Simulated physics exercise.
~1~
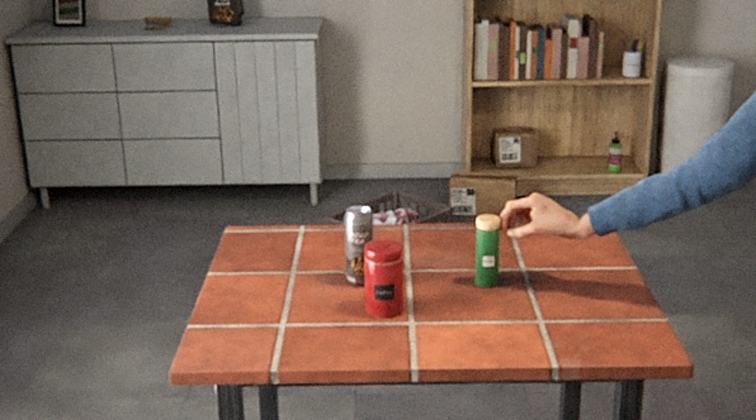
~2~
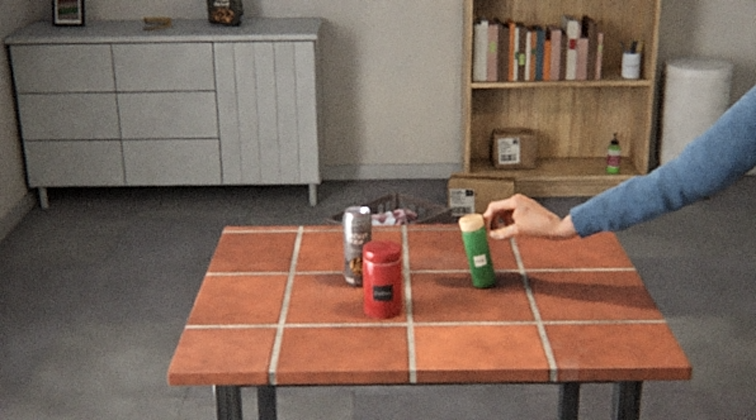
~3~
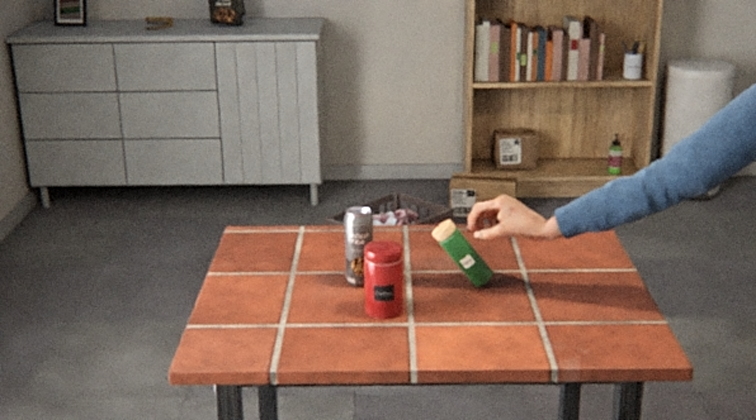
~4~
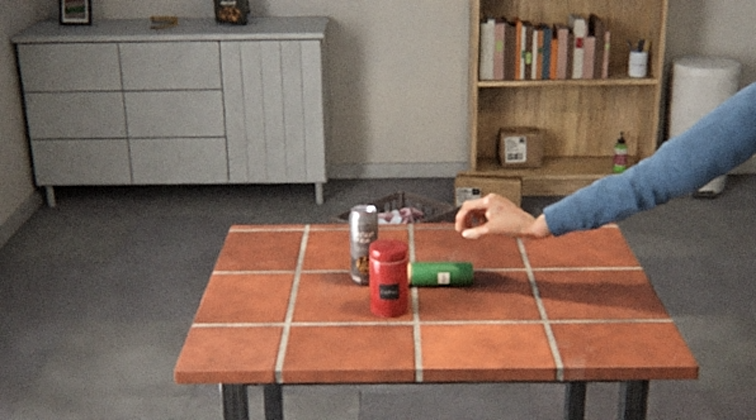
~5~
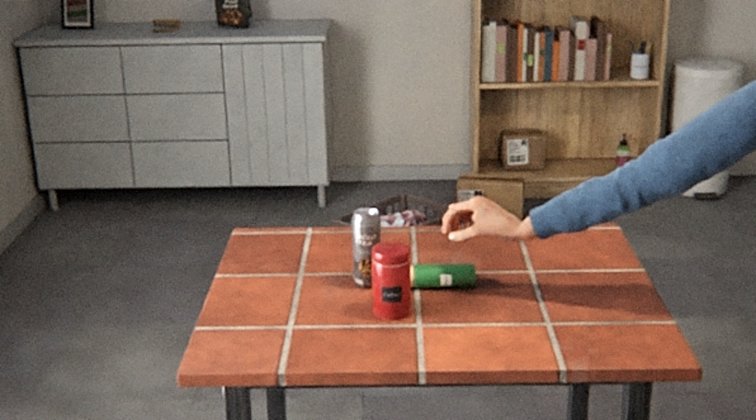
To begin with, a green shaker with a pale lid stands upright on a tiled table, to the right of a grey can and a red jar, while a hand in a blue sleeve reaches in from the right and touches its top. The fingers push left, and the shaker starts to lean. It tilts further toward the red jar as the hand follows. Then it topples onto its side, its lid end beside the jar. The hand hovers above, drifting slightly left. At the end the shaker lies on the table, with the can and jar still standing.
